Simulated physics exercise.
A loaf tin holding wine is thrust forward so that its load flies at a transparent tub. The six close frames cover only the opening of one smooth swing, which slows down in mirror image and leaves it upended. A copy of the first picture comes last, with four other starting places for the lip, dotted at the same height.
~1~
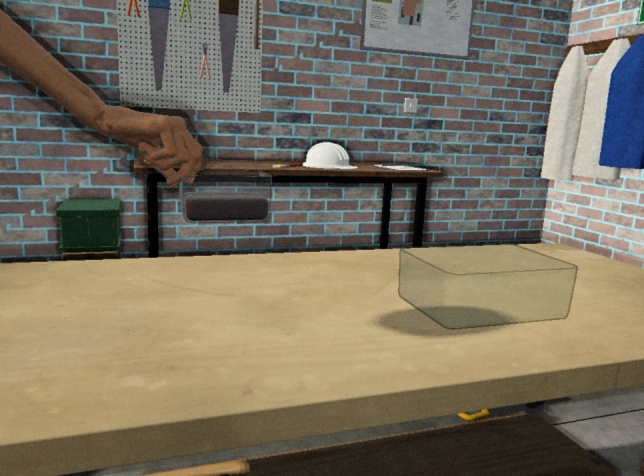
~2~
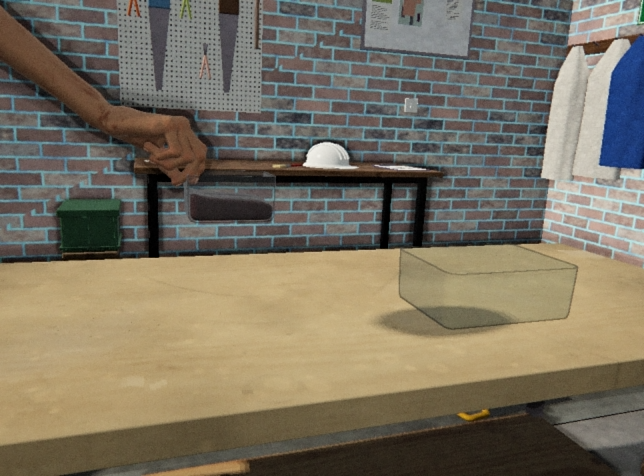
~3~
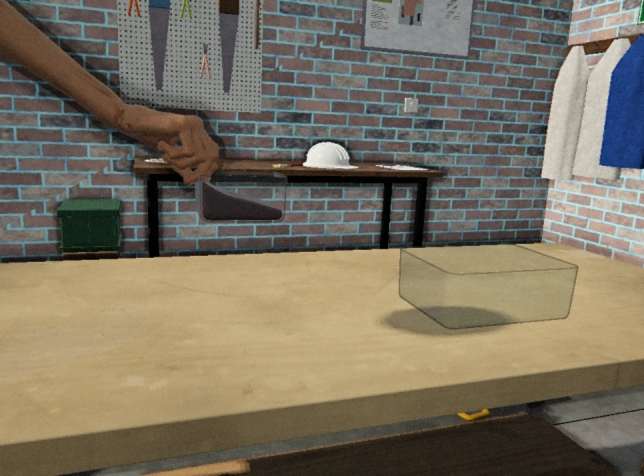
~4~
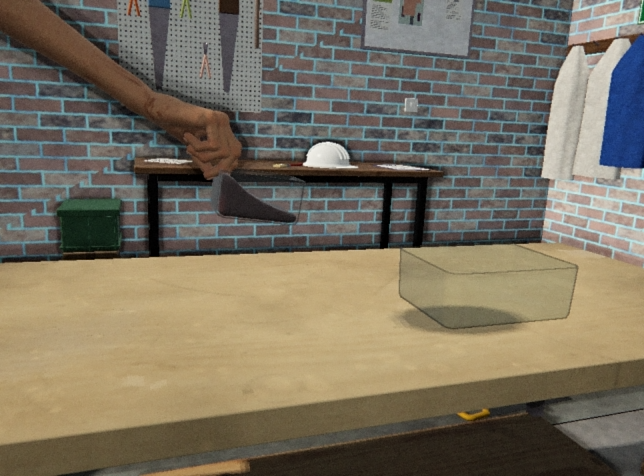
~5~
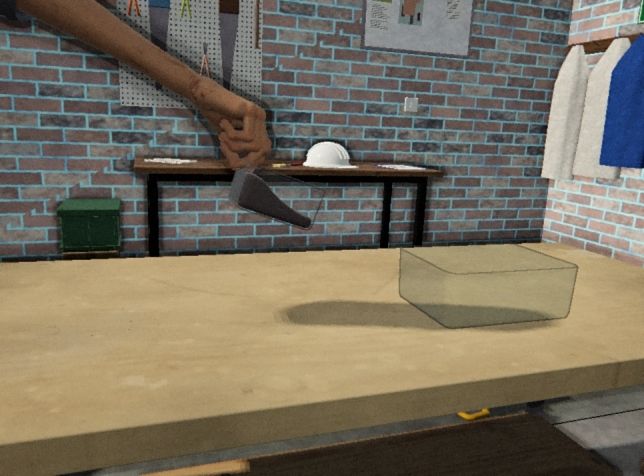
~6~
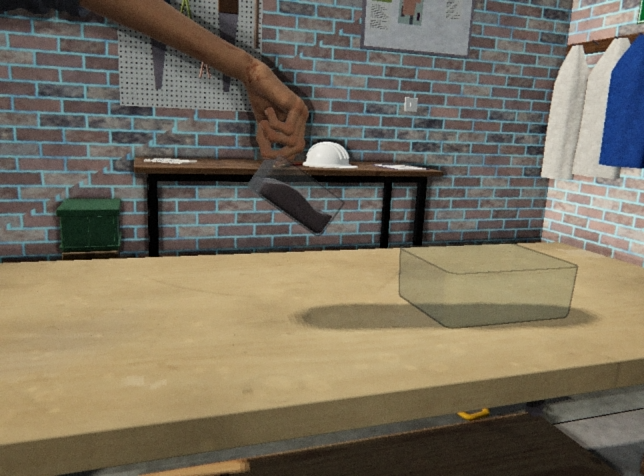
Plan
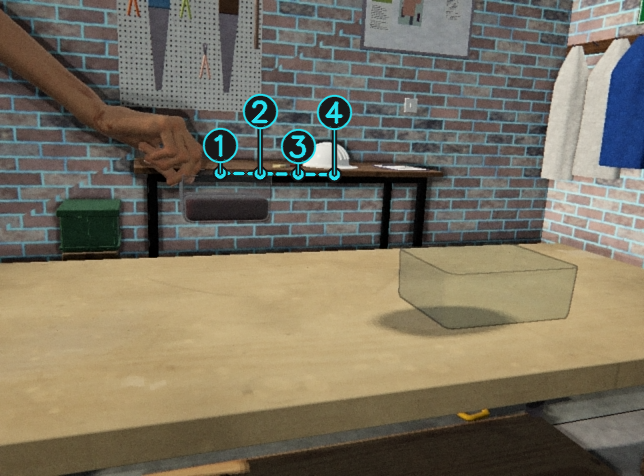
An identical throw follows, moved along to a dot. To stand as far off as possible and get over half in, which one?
Choose 3.
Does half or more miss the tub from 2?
Yes, it does.
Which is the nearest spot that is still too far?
Spot 2.
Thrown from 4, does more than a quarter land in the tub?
Yes, it does.
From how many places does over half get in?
Two.
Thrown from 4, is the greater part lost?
No.
On the marked copy, 1 at (220, 173); 2 at (260, 173); 3 at (298, 174); 4 at (334, 174).
With 1, about 2 % lands in the tub, 96 % falls short.
With 2, about 30 % lands in the tub, 62 % falls short and 8 % goes beside or beyond.
With 3, about 67 % lands in the tub, 24 % falls short and 9 % goes beside or beyond.
With 4, about 77 % lands in the tub, 13 % falls short and 10 % goes beside or beyond.
